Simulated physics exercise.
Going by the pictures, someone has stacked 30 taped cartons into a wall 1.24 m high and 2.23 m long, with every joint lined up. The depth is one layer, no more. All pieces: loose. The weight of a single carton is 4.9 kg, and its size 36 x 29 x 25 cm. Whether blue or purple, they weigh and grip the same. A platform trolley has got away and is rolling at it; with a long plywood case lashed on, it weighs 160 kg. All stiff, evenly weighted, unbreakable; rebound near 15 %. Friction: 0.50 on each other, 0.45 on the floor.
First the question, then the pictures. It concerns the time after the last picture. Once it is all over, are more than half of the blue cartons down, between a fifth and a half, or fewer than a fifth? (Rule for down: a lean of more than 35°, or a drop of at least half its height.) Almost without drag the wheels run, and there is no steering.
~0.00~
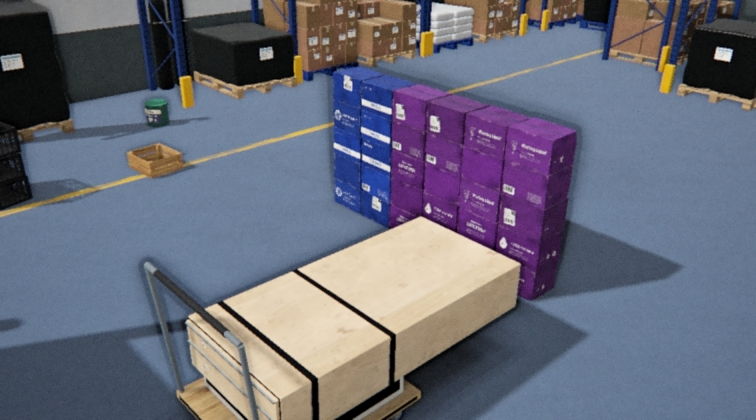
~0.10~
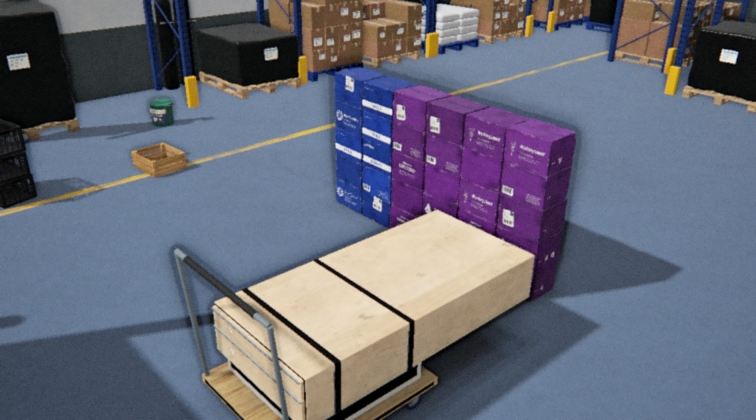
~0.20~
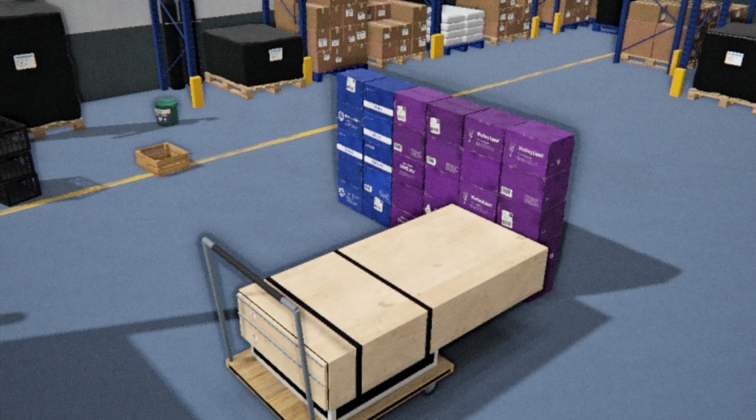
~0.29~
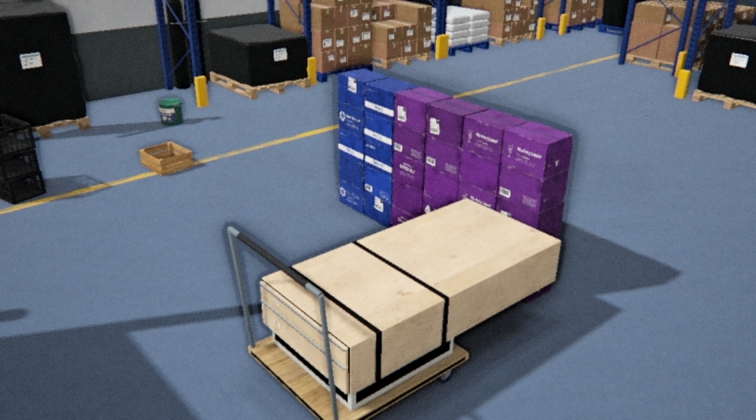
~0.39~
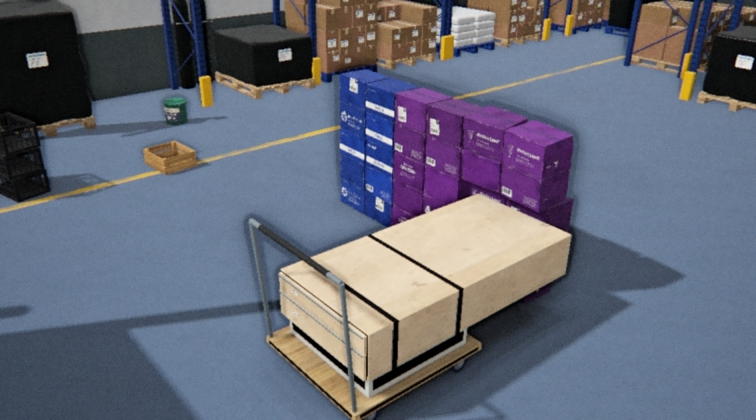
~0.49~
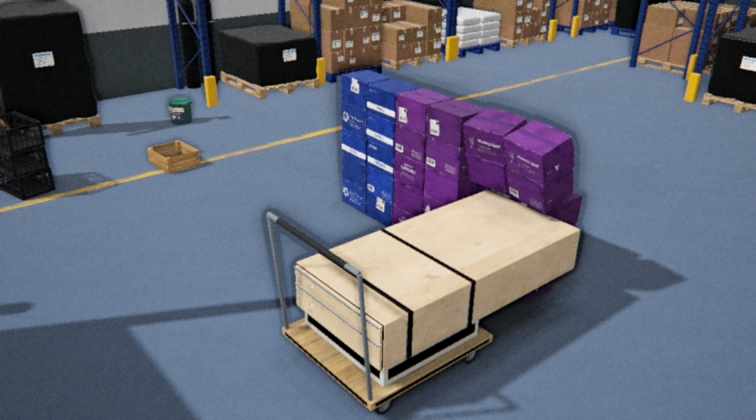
Share down: Below a fifth.
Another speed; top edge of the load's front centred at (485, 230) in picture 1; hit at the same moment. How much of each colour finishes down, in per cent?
Result - purple: 40%; blue: 0%.
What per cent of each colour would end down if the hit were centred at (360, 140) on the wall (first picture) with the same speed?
Down at the end: Purple 20%, blue 100%.
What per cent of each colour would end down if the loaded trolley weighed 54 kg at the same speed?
You'd get purple at 40 and blue at 0 per cent down.
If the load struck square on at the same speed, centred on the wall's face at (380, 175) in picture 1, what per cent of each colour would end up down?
Then purple ends 20 per cent down and blue 80 per cent.
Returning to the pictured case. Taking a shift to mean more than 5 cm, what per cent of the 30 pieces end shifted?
35 percent.
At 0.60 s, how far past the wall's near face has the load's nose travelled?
At that moment, around 35 cm past it.
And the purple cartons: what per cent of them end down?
Of the purple ones, 40 per cent finish down.
By 0.60 s, load 37 cm past the wall's line, still rolling; none of the 10 blue cartons down (2 of 30 in all colours); top blue carton unmoved.
By 0.84 s, load 65 cm past the wall's line, still rolling; none of the 10 blue cartons down (8 of 30 in all colours); top blue carton unmoved.
By 1.36 s, load 1.15 m past the wall's line, still rolling; none of the 10 blue cartons down (8 of 30 in all colours); top blue carton unmoved.
By 2.04 s, load 1.56 m past the wall's line, still rolling; none of the 10 blue cartons down (8 of 30 in all colours); top blue carton unmoved.
When it is over (3.5 s), load 1.62 m past the wall's line, stopped; none of the 10 blue cartons down (8 of 30 in all colours); top blue carton unmoved; top purple carton unmoved. That is 0 per cent. In pixels of the last frame, middles, top blue carton near (394, 100), top purple carton near (457, 123).
